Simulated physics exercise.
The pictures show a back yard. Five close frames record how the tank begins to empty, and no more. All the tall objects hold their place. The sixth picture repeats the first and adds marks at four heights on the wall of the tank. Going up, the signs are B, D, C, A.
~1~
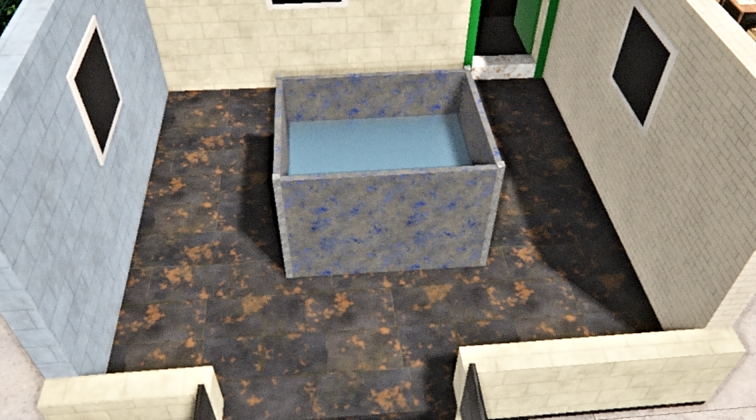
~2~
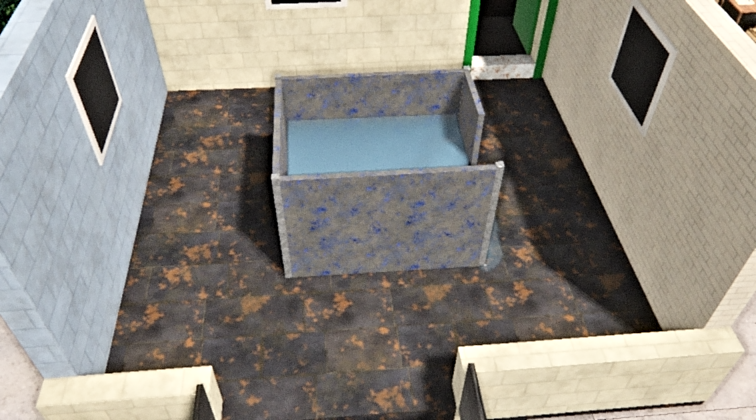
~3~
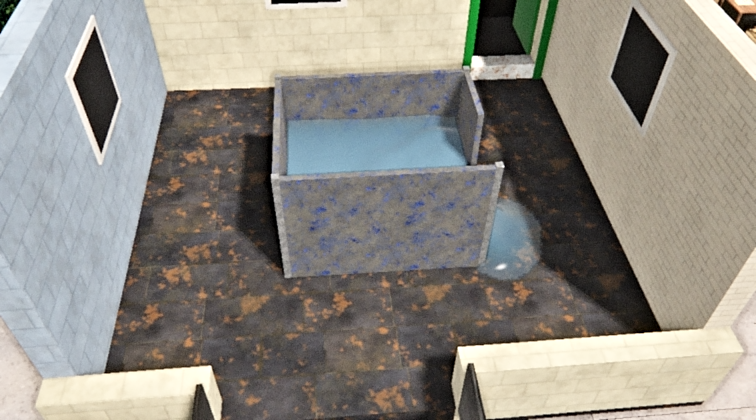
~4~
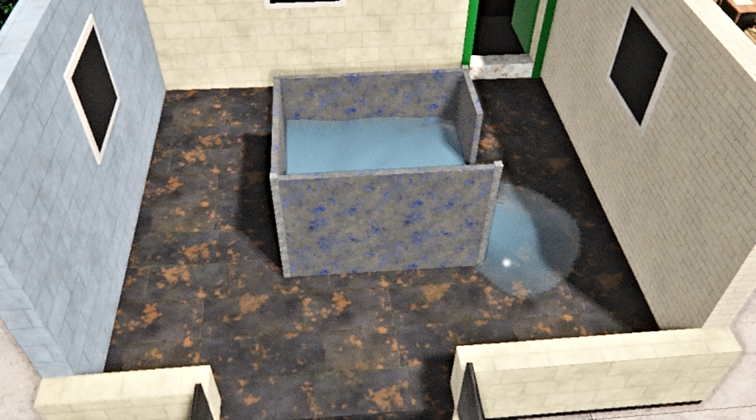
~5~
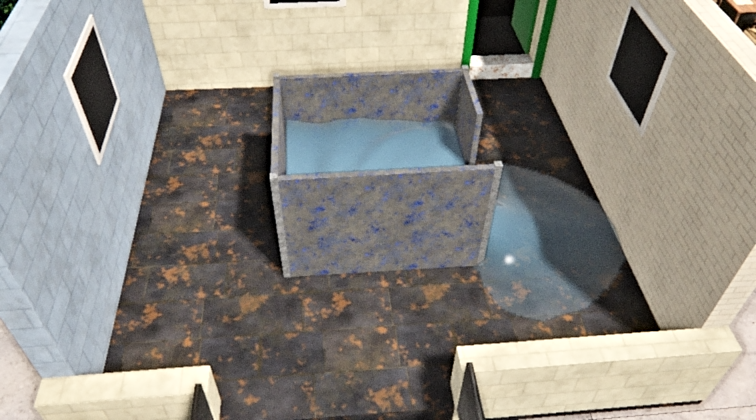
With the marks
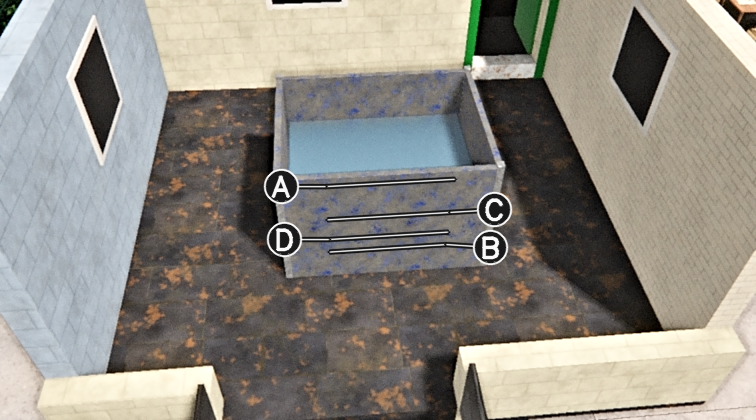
A walled back yard with a dark, rust-blotched floor is seen from above by a still camera. A grey, blue-flecked tank of pale blue water sits toward the back, between a bluish wall at left and a cream wall at right, with a green doorway behind. The tank's right side opens, and water emerges low beside it, spreading rightward across the floor in a widening rounded sheet while the surface inside ripples and dips.
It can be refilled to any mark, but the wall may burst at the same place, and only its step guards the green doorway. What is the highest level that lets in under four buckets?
Use line C.
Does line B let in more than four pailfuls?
No, that is safe.
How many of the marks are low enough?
Three.
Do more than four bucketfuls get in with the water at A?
Yes, it does.
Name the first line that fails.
It is A.
On the marked copy, A at (390, 182); B at (388, 248); C at (389, 216); D at (388, 235); from the bottom up B, D, C, A.
For line A, about 12 bucketfuls get in.
For line B, nothing gets over.
For line C, a bucket or two gets in.
For line D, nothing gets over.
